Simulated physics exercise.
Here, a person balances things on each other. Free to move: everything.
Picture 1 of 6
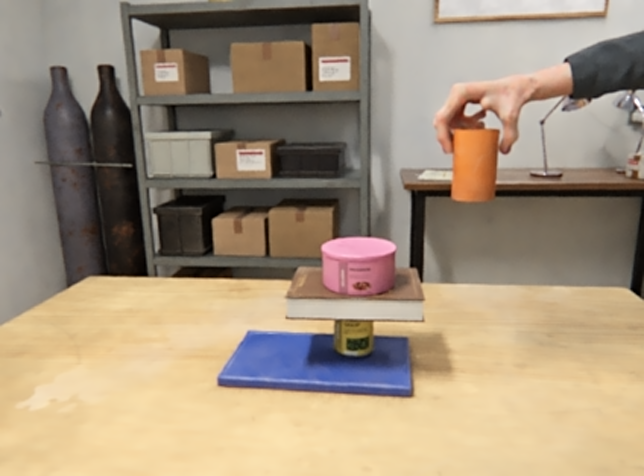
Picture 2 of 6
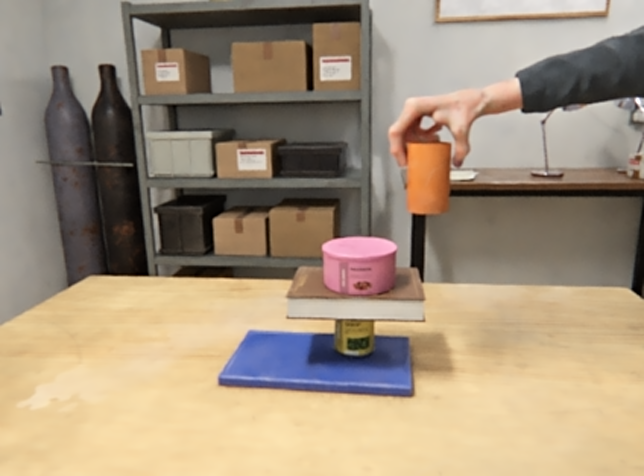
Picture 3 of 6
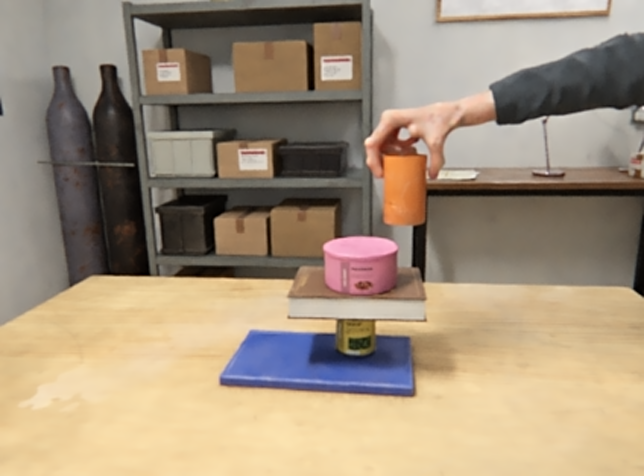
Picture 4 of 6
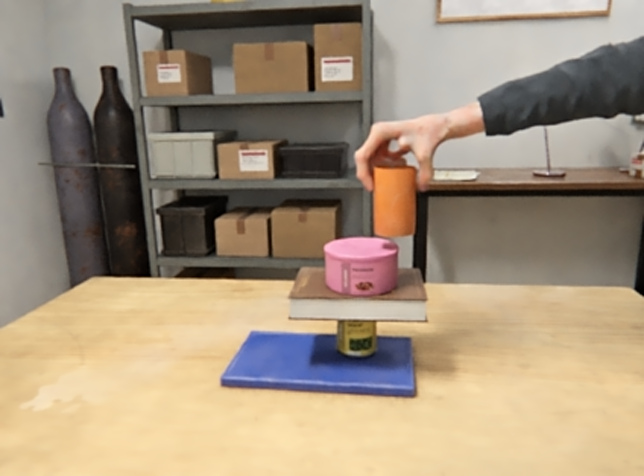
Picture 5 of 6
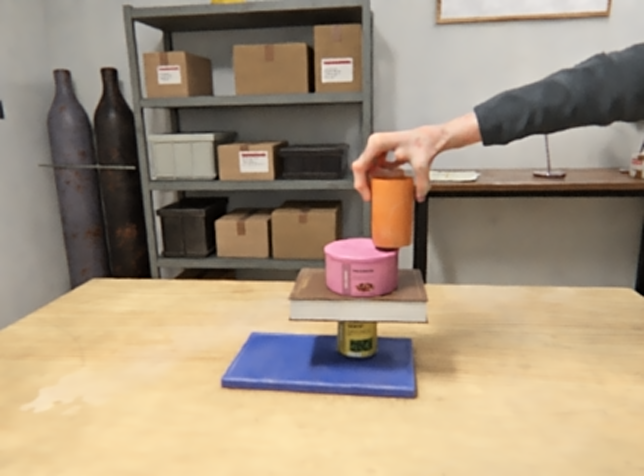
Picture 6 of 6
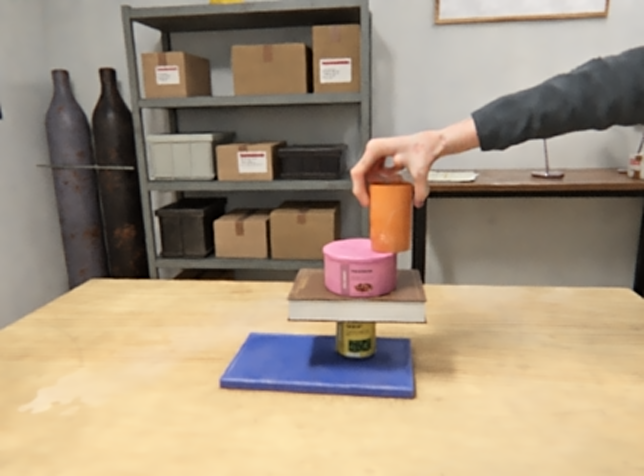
At first, a hand holds an orange cup up to the right of a stack made of a blue slab, a small can, a brown book and a pink tub. The hand moves left and lowers the cup, then sets it on the tub's right side, still gripping it.
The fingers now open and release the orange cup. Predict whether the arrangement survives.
Prediction: It survives.
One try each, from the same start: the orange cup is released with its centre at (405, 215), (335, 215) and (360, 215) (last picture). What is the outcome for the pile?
Attempt one, the pile falls over; attempt two, it survives; attempt three, it survives.
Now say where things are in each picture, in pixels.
The first picture shows coming down; orange cup (475, 165); pink tub (359, 265).
The second picture shows coming down; orange cup (428, 177); brown book (356, 292).
The third picture shows coming down; orange cup (405, 189); pink tub (361, 264).
The fourth picture shows coming down; orange cup (395, 200); brown book (359, 292).
The fifth picture shows coming down; orange cup (392, 211); pink tub (362, 266).
The sixth picture shows set down, still held; orange cup (391, 216); brown book (358, 294).
Then, 0.20 s later than the last frame, all is still.
Then, 0.40 s later than the last frame, orange cup resting near (391, 217).
When it is over, all 5 as before. End places, in pixels of the last picture, orange cup near (391, 217). The pile stays up.
